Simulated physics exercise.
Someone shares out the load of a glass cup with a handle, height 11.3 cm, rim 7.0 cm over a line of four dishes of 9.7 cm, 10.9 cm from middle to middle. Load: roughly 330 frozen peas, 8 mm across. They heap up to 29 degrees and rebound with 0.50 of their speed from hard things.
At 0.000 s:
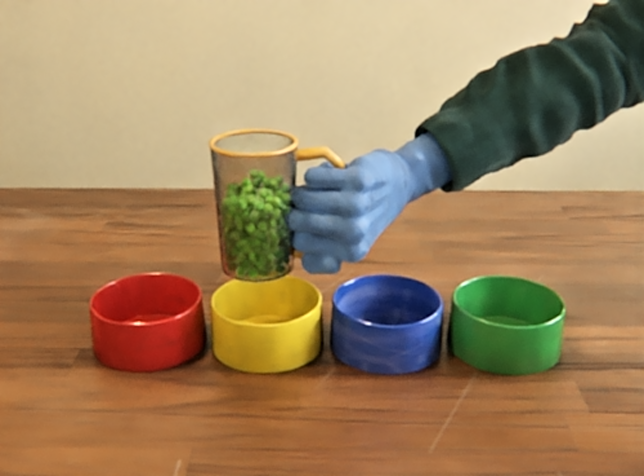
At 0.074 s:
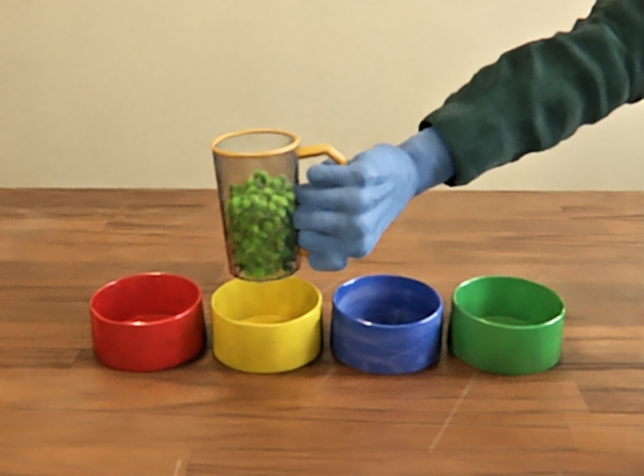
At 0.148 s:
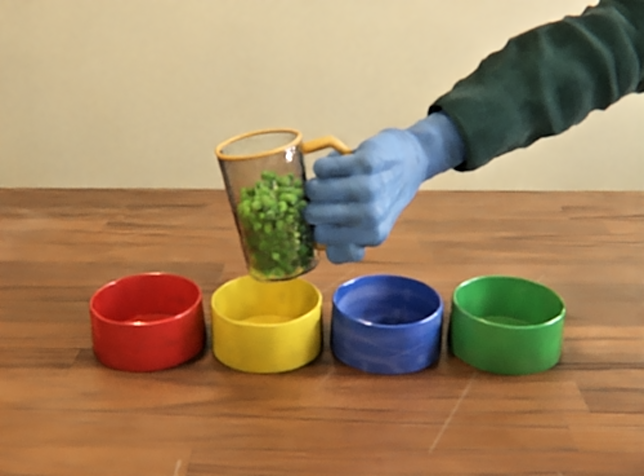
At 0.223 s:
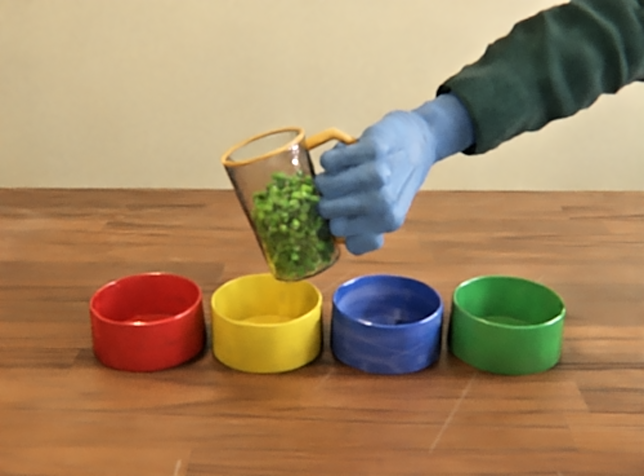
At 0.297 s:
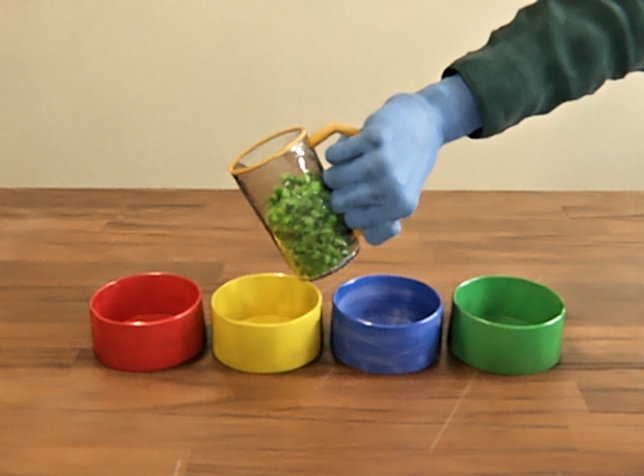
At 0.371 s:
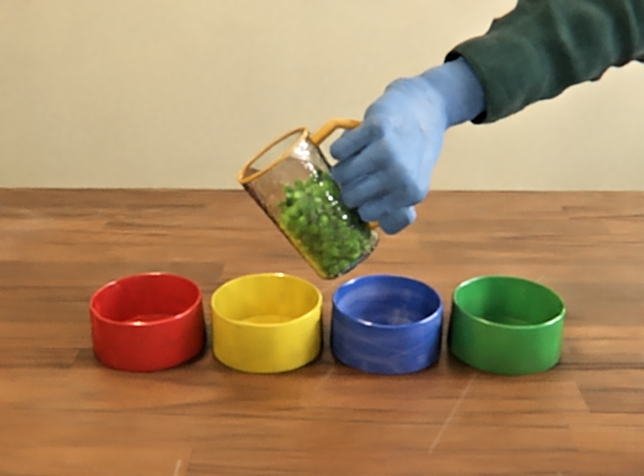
Above four colored bowls, a gloved hand moves a cup of peas right, tilting it left.
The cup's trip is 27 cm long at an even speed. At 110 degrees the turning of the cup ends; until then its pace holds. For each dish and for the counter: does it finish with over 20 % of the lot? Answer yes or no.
Red dish: No; blue dish: Yes; green dish: No; yellow dish: No; on the counter: No.
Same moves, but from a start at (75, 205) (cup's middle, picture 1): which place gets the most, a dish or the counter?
Most goes to: Yellow.
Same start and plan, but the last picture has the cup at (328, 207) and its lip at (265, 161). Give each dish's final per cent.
Red 0; blue 0; green 90; yellow 0.
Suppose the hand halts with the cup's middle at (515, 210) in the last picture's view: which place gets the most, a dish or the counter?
Most goes to: Blue.
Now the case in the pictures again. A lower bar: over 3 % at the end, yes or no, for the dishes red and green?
Red no, green yes.
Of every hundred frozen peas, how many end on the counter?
Roughly 5 per cent.
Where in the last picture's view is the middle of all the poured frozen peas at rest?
Near (398, 328).
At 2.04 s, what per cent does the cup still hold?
Roughly 0 per cent.
After 1.06 s, tilt 110 degrees; cup holds 90 %, blue 10 %.
Then, at 1.51 s, tilt 110 degrees; cup holds 20 %, blue 80 %.
Then, at 2.04 s, tilt 110 degrees; cup holds 0 %, blue 85 %, green 15 %.
By 2.4 s all is still; red 0 %, blue 85 %, green 15 %, yellow 0 %, counter 5 %.
